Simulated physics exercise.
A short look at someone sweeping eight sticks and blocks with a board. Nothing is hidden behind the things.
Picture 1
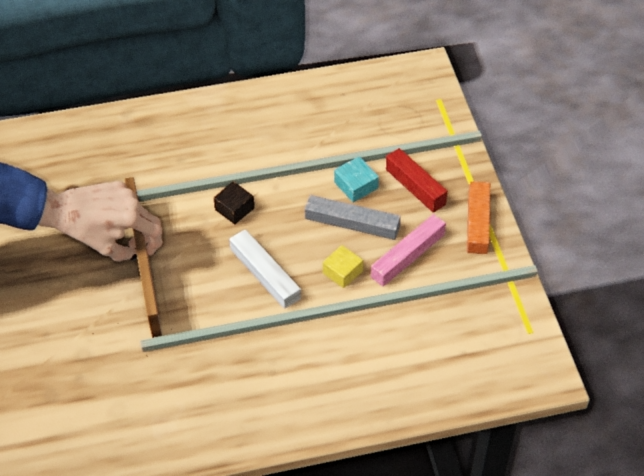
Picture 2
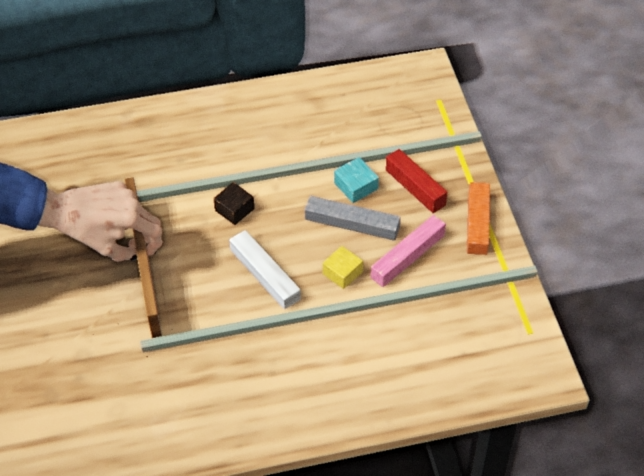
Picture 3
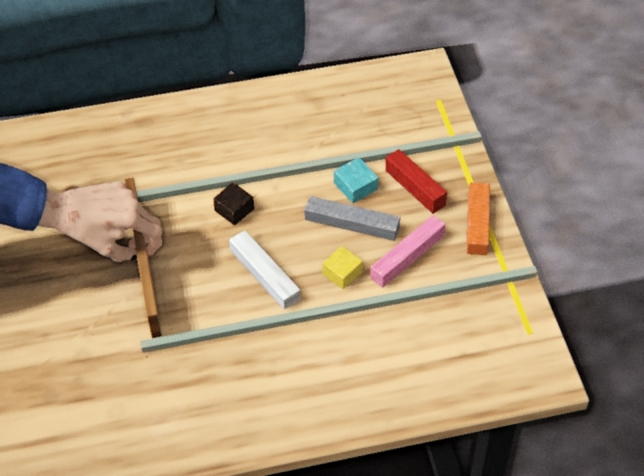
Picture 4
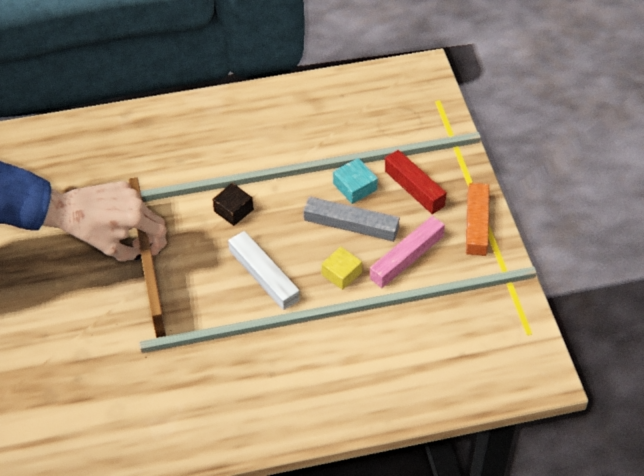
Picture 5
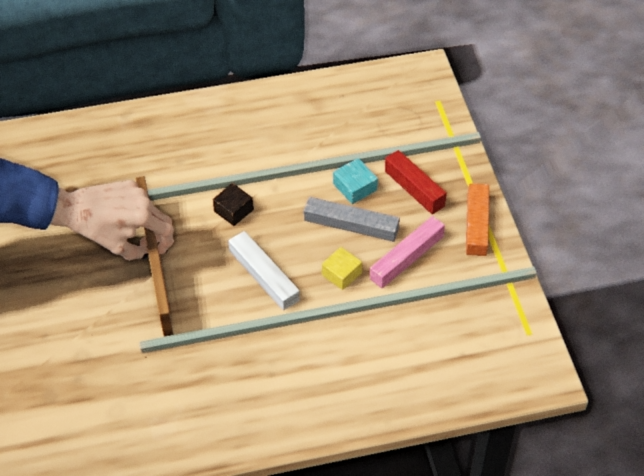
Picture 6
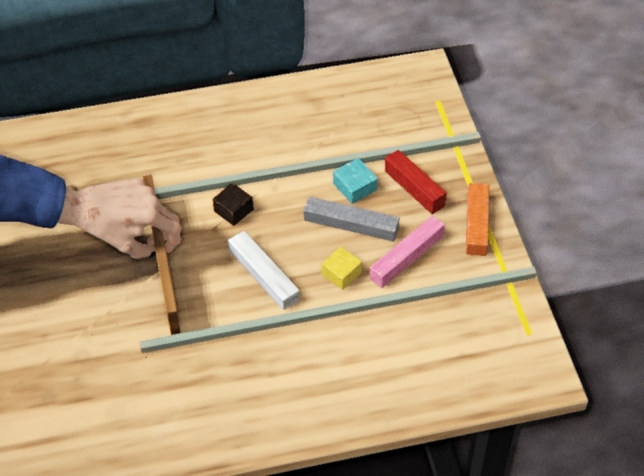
On a wooden table, a hand slides a board slightly right toward scattered coloured blocks.
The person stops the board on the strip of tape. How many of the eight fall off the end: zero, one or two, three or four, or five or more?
The number that fall off is five or more.
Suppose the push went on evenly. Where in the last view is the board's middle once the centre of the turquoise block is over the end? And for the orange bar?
For the turquoise block at (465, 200), for the orange bar at (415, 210).
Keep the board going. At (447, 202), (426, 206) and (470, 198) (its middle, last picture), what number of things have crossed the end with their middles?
Place by place, 3, 1 and 5.
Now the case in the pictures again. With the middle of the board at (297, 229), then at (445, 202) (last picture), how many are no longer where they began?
By then 4, and 8.
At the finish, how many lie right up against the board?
That makes 2.
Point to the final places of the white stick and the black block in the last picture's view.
Near (500, 228) and (481, 166).
A little later, none off yet; orange bar at rest near (478, 219); red bar at rest near (415, 182); pink bar at rest near (408, 252).
Next, none off yet; orange bar at rest near (480, 219); red bar at rest near (418, 181); pink bar shifted a little near (427, 262).
Later still, none off yet; orange bar tilted a little near (519, 211); red bar shifted about its own width near (480, 170); pink bar shifted about its own width near (509, 255).
When it is over, the number that fall off is five or more; down, yellow block, grey bar, turquoise block, pink bar, red bar and orange bar.
